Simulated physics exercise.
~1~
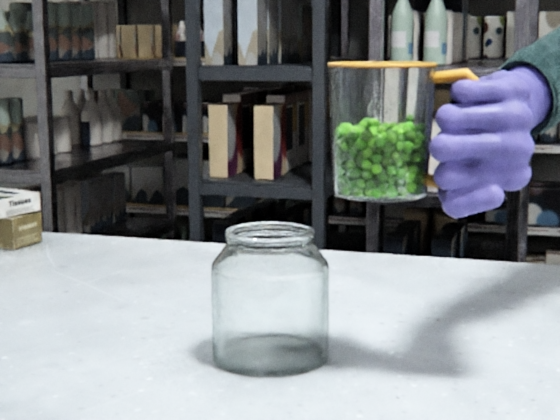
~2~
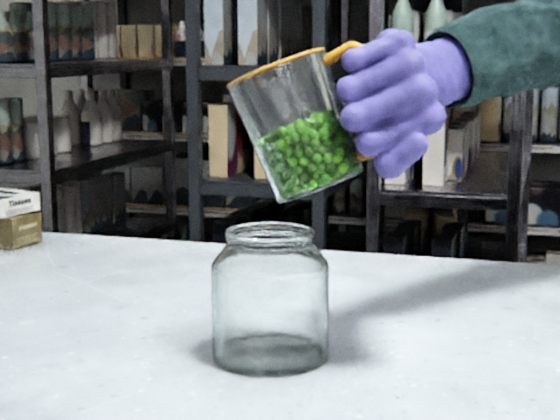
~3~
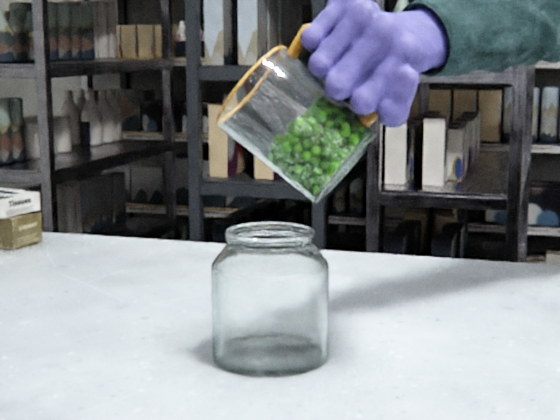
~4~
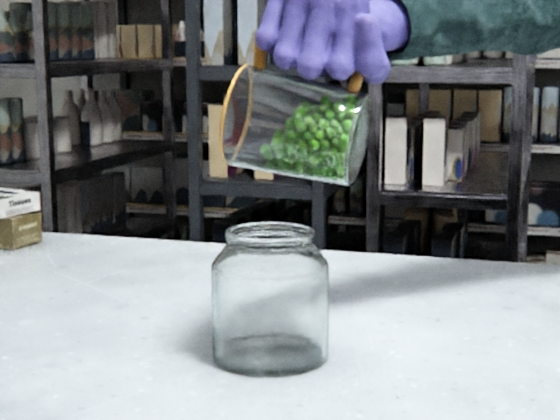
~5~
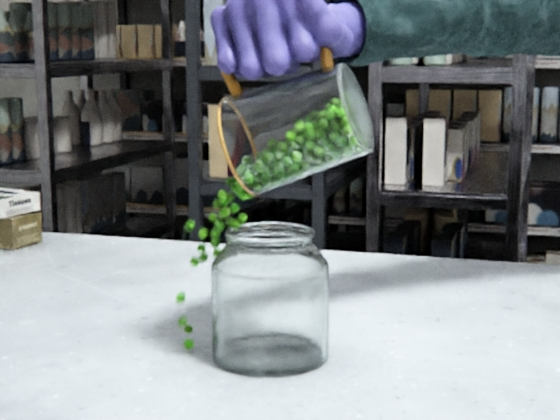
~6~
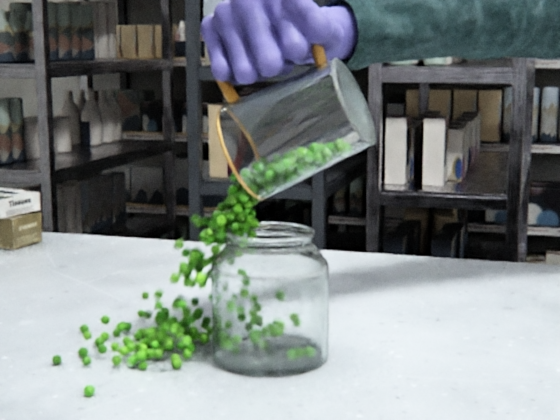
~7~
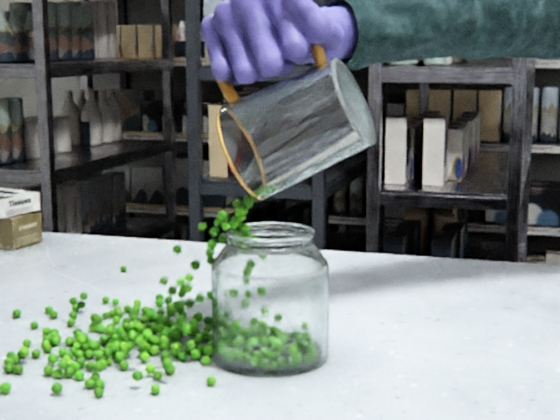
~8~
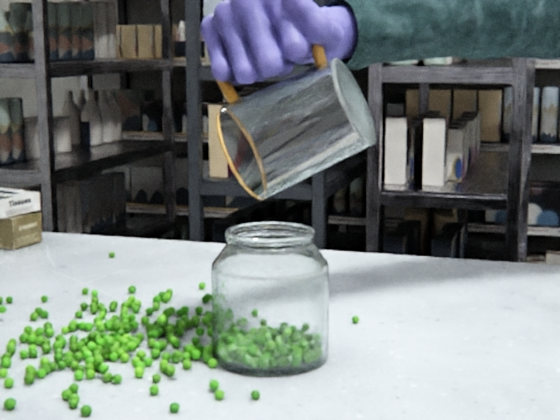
A purple-gloved hand tips green peas from a clear cup, spilling most beside the glass jar.
